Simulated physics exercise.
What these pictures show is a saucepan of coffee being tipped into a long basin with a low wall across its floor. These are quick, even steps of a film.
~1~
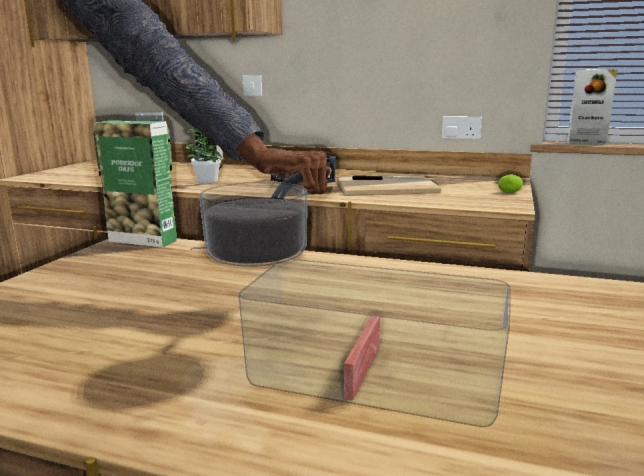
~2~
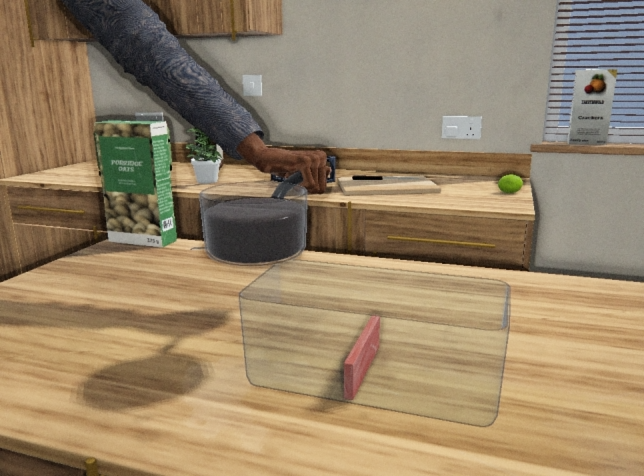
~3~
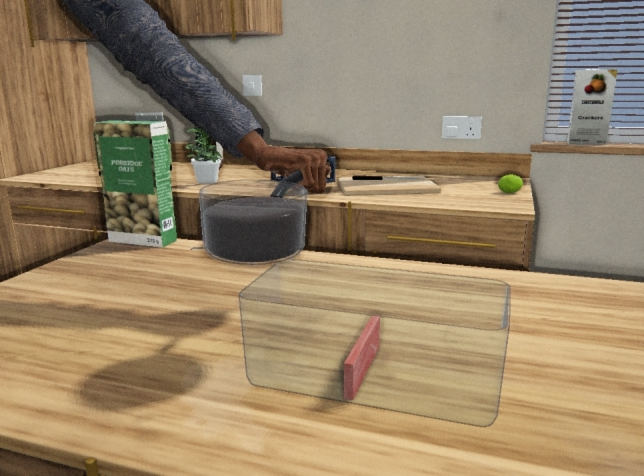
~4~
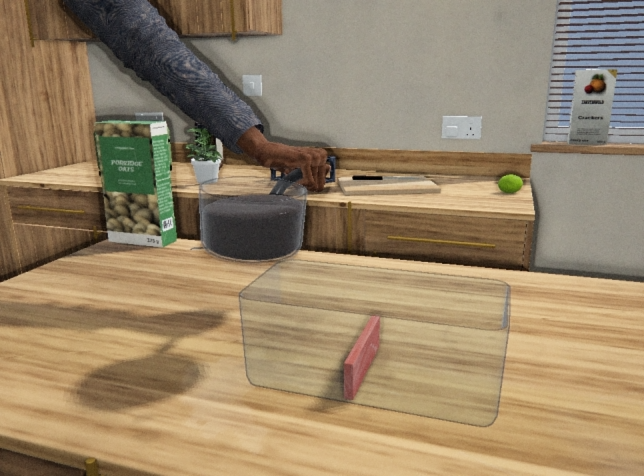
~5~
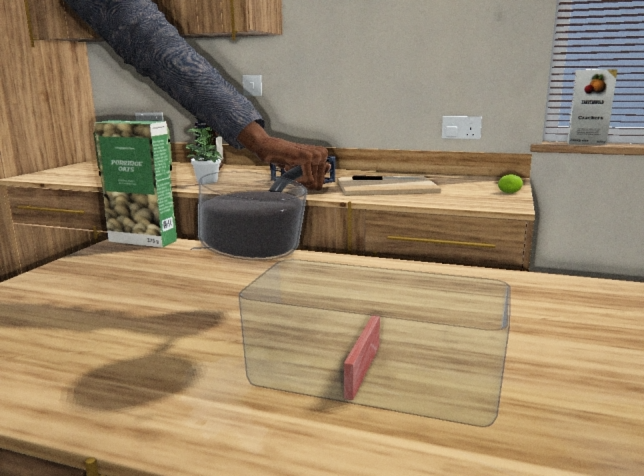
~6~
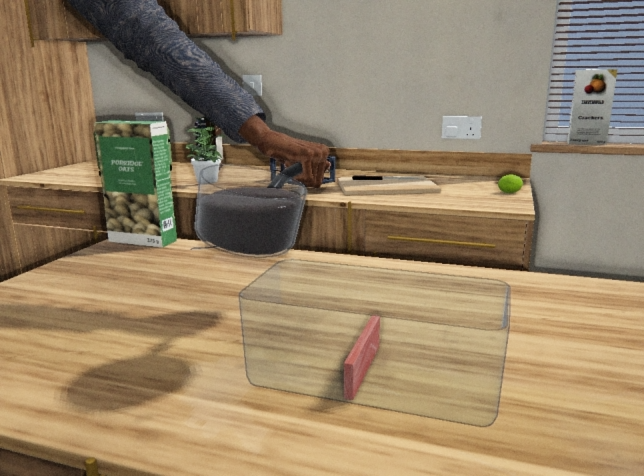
A hand holding a saucepan of dark liquid slowly tilting it slightly beside a clear basin with a low red wall inside.
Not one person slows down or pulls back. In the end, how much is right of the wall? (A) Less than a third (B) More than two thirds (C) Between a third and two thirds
B.
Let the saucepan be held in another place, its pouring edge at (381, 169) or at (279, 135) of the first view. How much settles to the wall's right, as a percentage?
Close to 80 % for the first start and close to 80 % for the second.
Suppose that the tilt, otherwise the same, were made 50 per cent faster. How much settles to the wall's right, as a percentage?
About 85 in a hundred.
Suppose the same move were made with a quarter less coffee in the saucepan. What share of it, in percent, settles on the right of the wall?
That share would be some 90 parts in a hundred.
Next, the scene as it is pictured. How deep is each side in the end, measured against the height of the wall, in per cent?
Left part: 10 per cent, right part: 60 per cent.
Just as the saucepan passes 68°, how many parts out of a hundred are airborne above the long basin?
Somewhere around 25 per cent of it.
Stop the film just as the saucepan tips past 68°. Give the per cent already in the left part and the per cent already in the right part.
The left part gets 5 percent; the right part gets 0 percent.
A moment on, the saucepan is tipped part way and 68 per cent is still to pour, 5 is left of the wall and 0 right of it.
Next, the saucepan is tipped right over and 12 per cent is still to pour, 7 is left of the wall and 64 right of it.
Then the saucepan is tipped right over and 0 per cent is still to pour, 9 is left of the wall and 89 right of it.
Later the saucepan is tipped right over and 0 per cent is still to pour, 9 is left of the wall and 90 right of it.
Finally, 9 per cent lies left of the wall, 90 right of it and 1 outside.
